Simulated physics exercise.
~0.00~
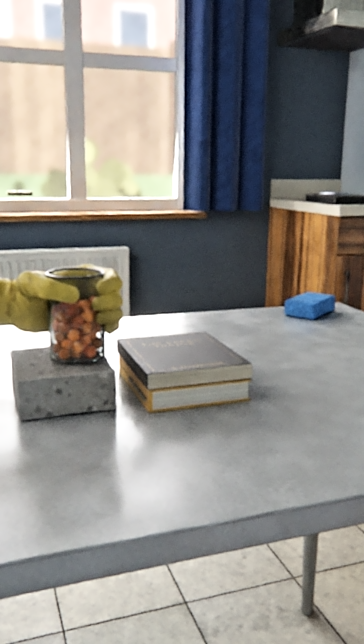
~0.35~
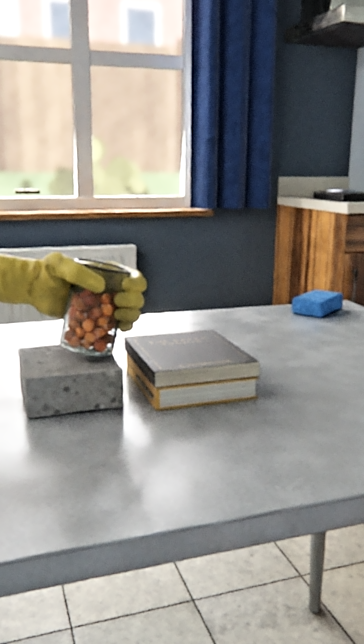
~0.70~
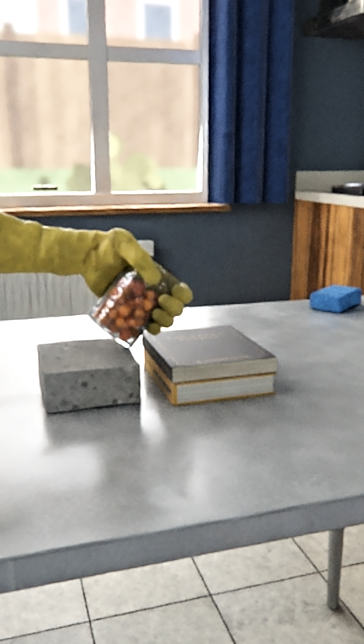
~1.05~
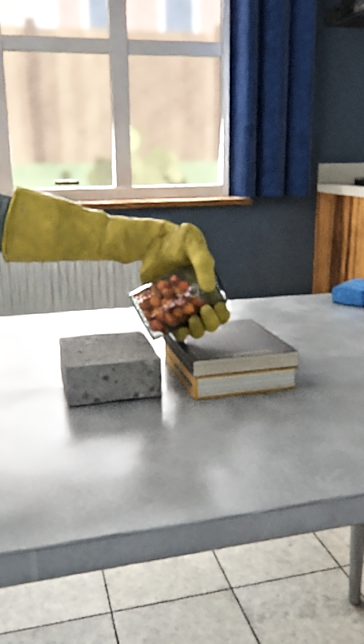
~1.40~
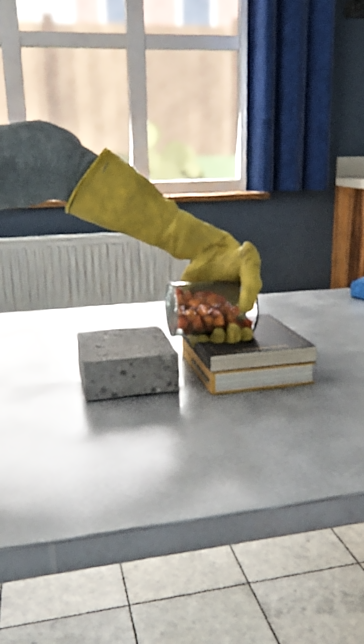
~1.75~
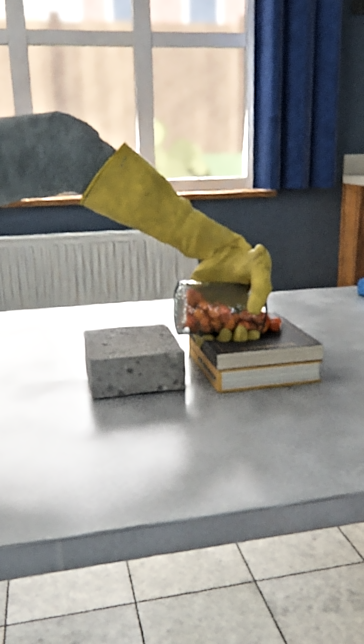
A hand in a yellow rubber glove grips a clear glass jar of reddish-brown coated peanuts above a speckled grey block on a grey table, seen from the front in a room with a window, blue curtain and white radiator. A dark-covered stack of books lies right of the block, and a blue sponge sits farther right. The hand lifts the jar and tilts it rightward while the view pans slightly left. It carries the jar over the books, tipping it onto its side, with the peanuts still inside. Finally, the jar rests against the books, and a few peanuts spill out.
